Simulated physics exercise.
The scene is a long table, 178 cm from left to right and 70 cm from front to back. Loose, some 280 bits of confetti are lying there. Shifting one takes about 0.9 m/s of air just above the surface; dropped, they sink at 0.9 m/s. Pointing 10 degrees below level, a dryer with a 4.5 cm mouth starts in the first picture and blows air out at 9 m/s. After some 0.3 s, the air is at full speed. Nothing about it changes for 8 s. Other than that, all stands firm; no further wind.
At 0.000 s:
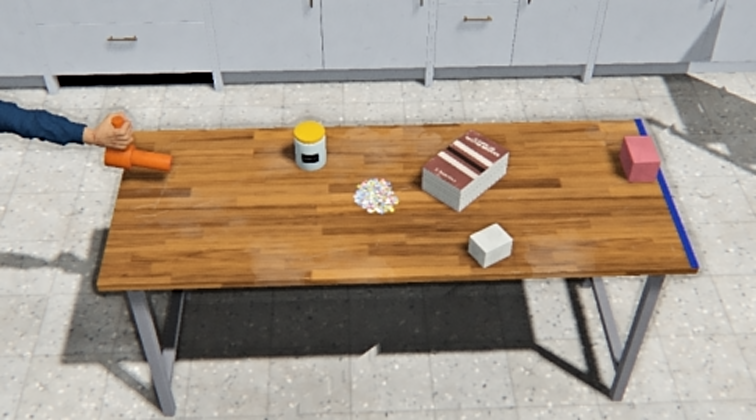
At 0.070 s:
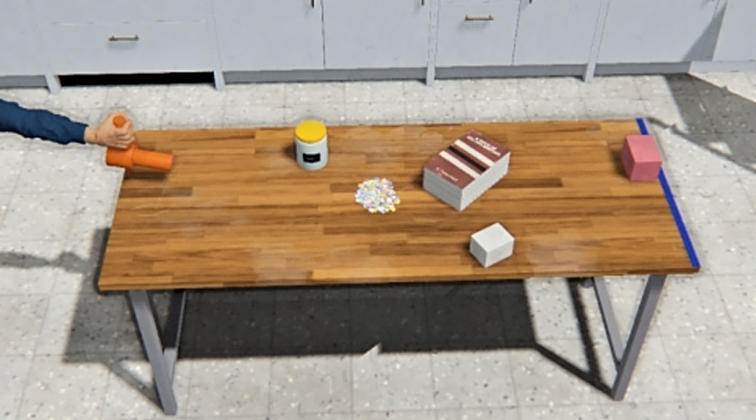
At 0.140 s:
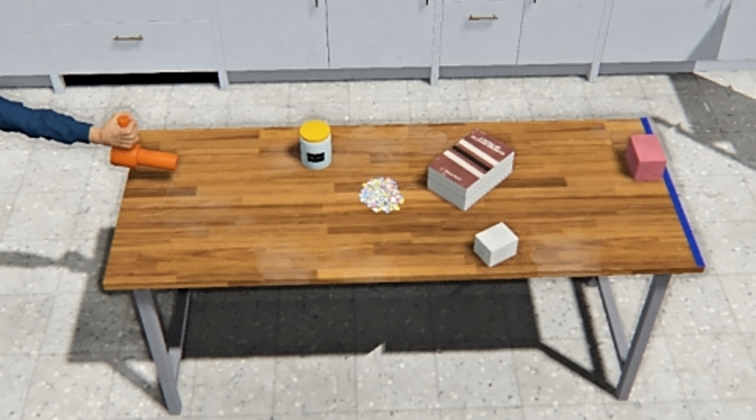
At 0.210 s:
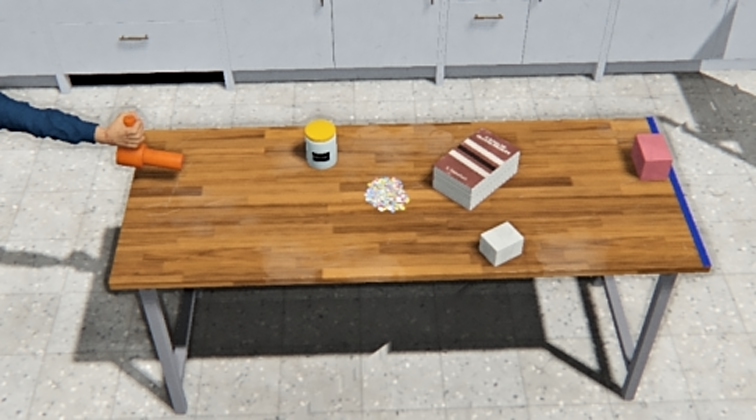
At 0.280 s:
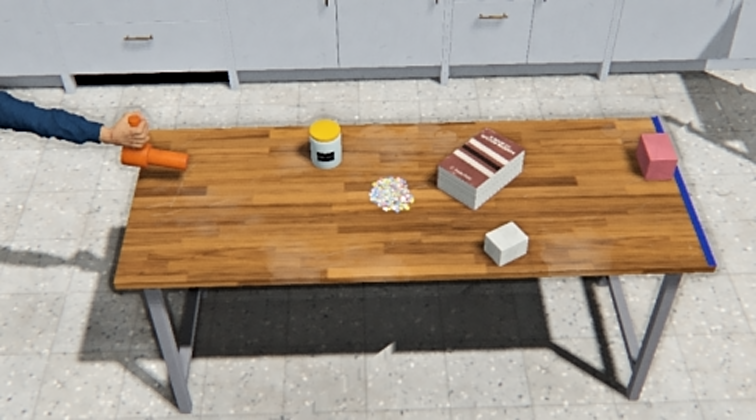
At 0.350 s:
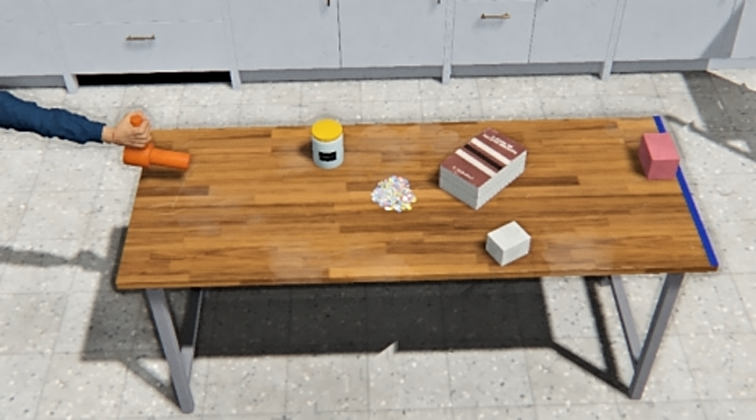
A hand holds an orange dryer toward a confetti pile that stays still.
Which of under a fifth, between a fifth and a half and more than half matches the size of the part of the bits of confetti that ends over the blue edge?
The match is from a fifth to a half.
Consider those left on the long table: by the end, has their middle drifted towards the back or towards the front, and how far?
Net drift is to the fore by close to 30 cm.
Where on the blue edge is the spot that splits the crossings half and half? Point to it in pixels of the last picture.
Near (706, 232).
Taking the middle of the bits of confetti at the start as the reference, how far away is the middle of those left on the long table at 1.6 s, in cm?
Roughly 75 centimetres.
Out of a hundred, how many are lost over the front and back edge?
About 5 per cent front and 25 per cent back.
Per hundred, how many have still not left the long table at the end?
My guess is near 30 per cent.
After 1.6 s the count stands so, 9 % are over the blue edge; the middle of those still in play is near (631, 253).
After 2.6 s the count stands so, 34 % are over the blue edge; the middle of those still in play is near (625, 258).
After 4.4 s the count stands so, 38 % are over the blue edge; the middle of those still in play is near (611, 257).
After 8.0 s, at the end, 39 % are over the blue edge; the middle of those still in play is near (611, 257).
